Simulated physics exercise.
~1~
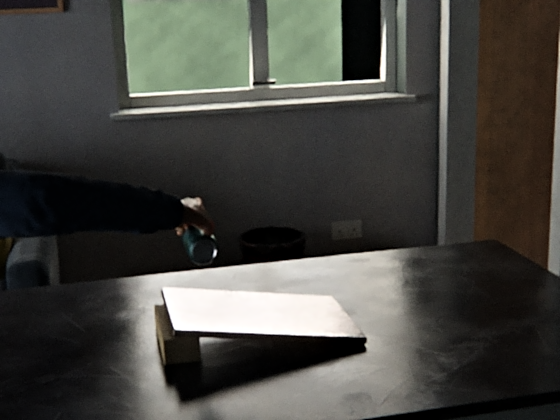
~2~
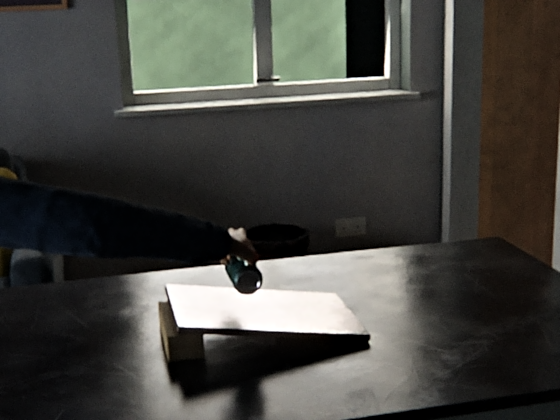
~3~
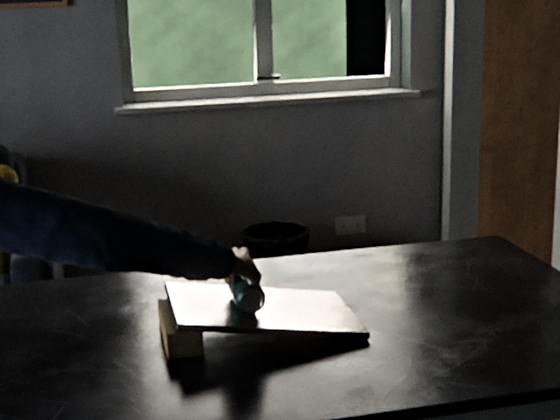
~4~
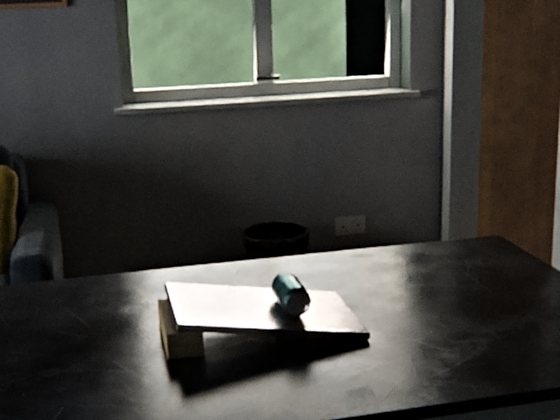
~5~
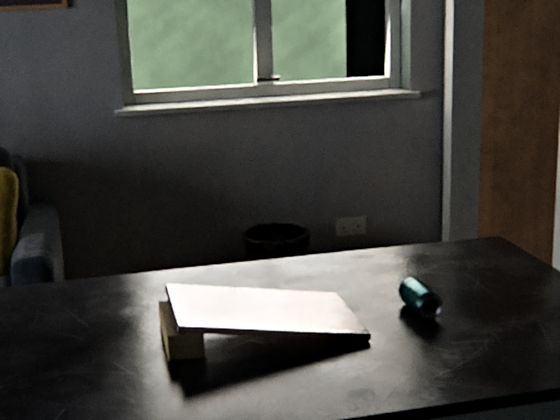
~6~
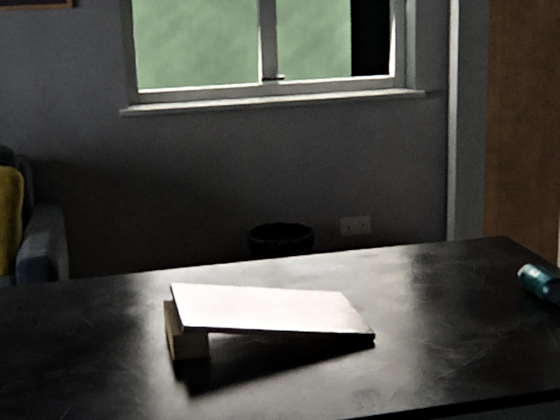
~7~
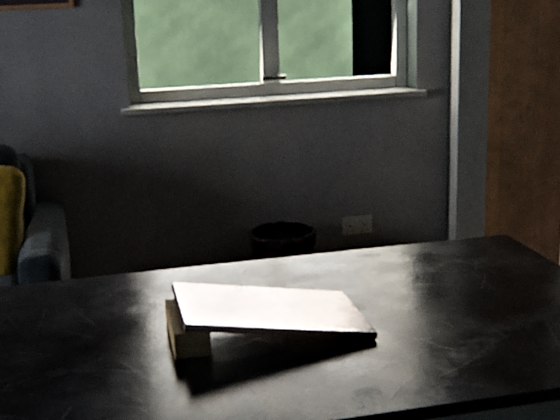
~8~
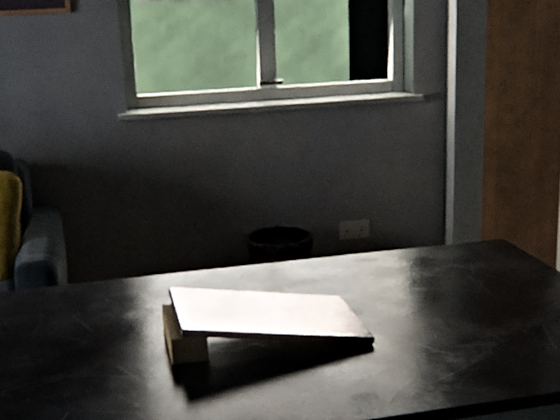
A pale board slopes down to the right from a small light-coloured block on a dark, glossy table, seen from slightly above by a gently swaying camera in a dim room. Behind it are a window with greenish panes, a dark bin against the grey wall and, at left, part of a chair with a yellow cushion. An arm in a dark sleeve reaches in from the left and sets a turquoise can on its side on the board. The hand lets go and withdraws, and the can rolls down the slope onto the tabletop. It keeps rolling right until it leaves view, while the board remains in place.
